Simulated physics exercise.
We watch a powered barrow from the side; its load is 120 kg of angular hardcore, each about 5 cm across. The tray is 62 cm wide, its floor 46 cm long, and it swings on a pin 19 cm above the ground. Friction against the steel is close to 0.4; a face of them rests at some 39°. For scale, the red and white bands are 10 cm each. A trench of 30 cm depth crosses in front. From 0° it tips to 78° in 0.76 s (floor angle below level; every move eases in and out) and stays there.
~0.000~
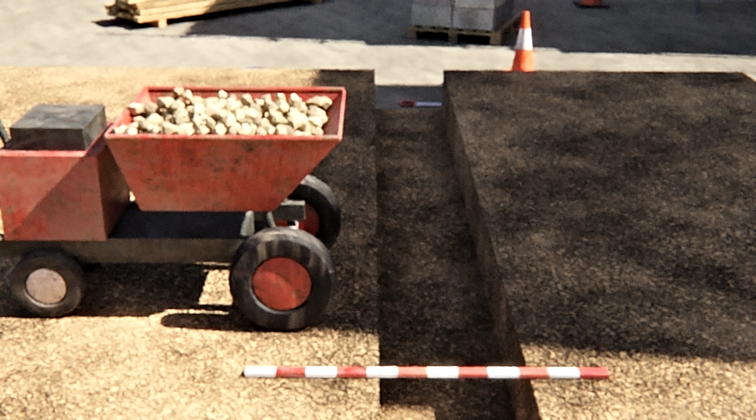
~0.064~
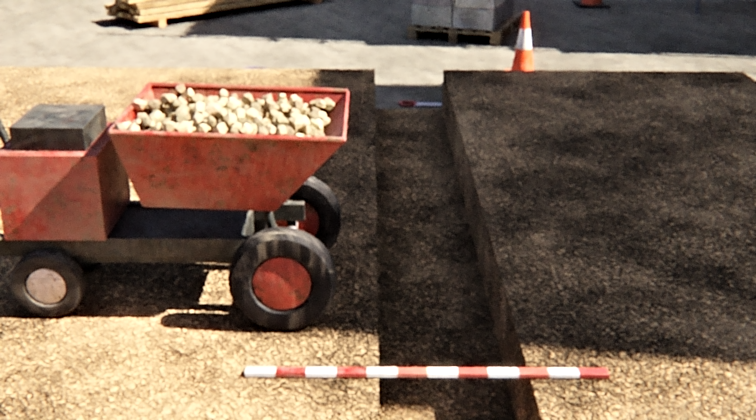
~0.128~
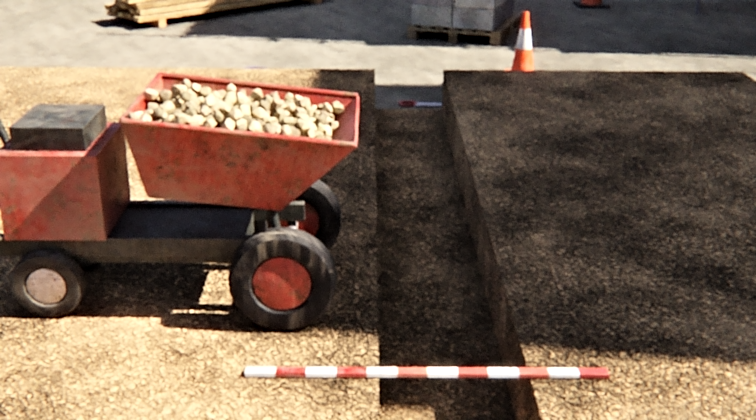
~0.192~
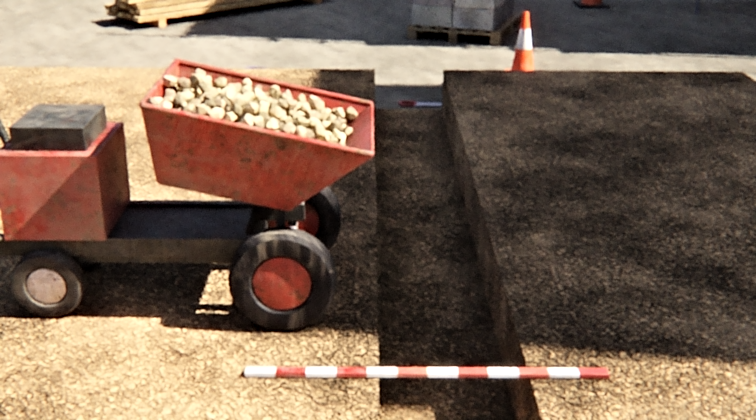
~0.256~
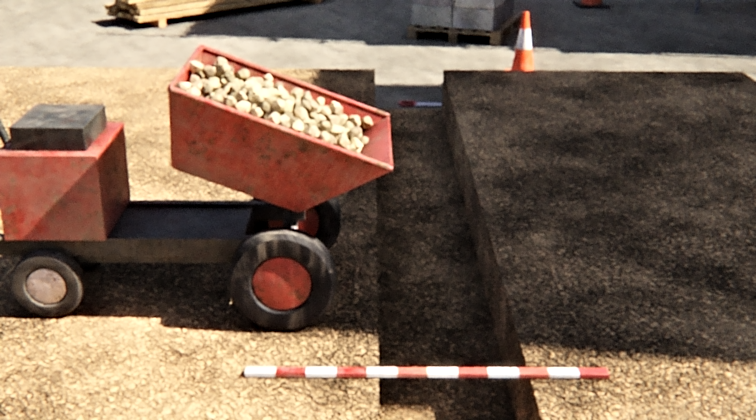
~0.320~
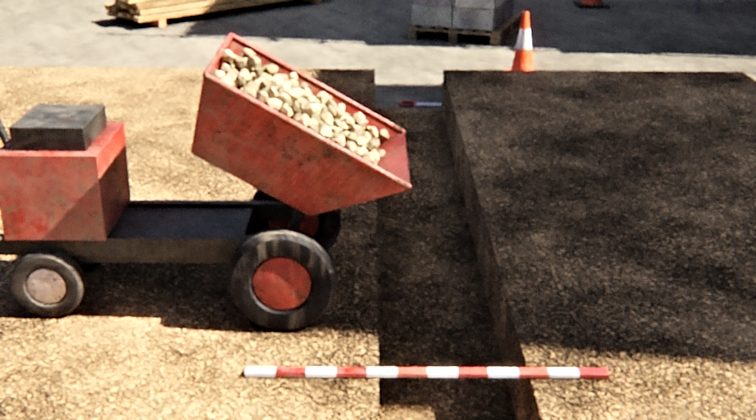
Red dumper's tray full of pale stones tilting steadily forward to the right beside a trench while the wheels stay still.
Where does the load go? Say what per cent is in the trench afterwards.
Roughly 83 per cent ends in the trench.
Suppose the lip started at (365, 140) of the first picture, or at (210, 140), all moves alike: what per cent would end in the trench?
Near 60 per cent from the first place, 65 from the second.
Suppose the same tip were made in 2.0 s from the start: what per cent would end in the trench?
It would be near 95 per cent.
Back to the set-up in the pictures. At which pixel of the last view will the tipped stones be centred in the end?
Near (473, 340).
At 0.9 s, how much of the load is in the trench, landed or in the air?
Some 45 per cent.
After 0.6 s the floor is at 66°; 100 % in the tray; the foremost stones are at (455, 239).
After 0.9 s the floor is at 78°; 48 % in the tray, 43 % in the trench, 10 % past the trench; the foremost stones are at (556, 300).
After 1.2 s the floor is at 78°; 10 % in the tray, 73 % in the trench, 17 % past the trench; the foremost stones are at (693, 287).
After 3.2 s the floor is at 78°; 0 % in the tray, 83 % in the trench, 17 % past the trench; the foremost stones are at (734, 276).
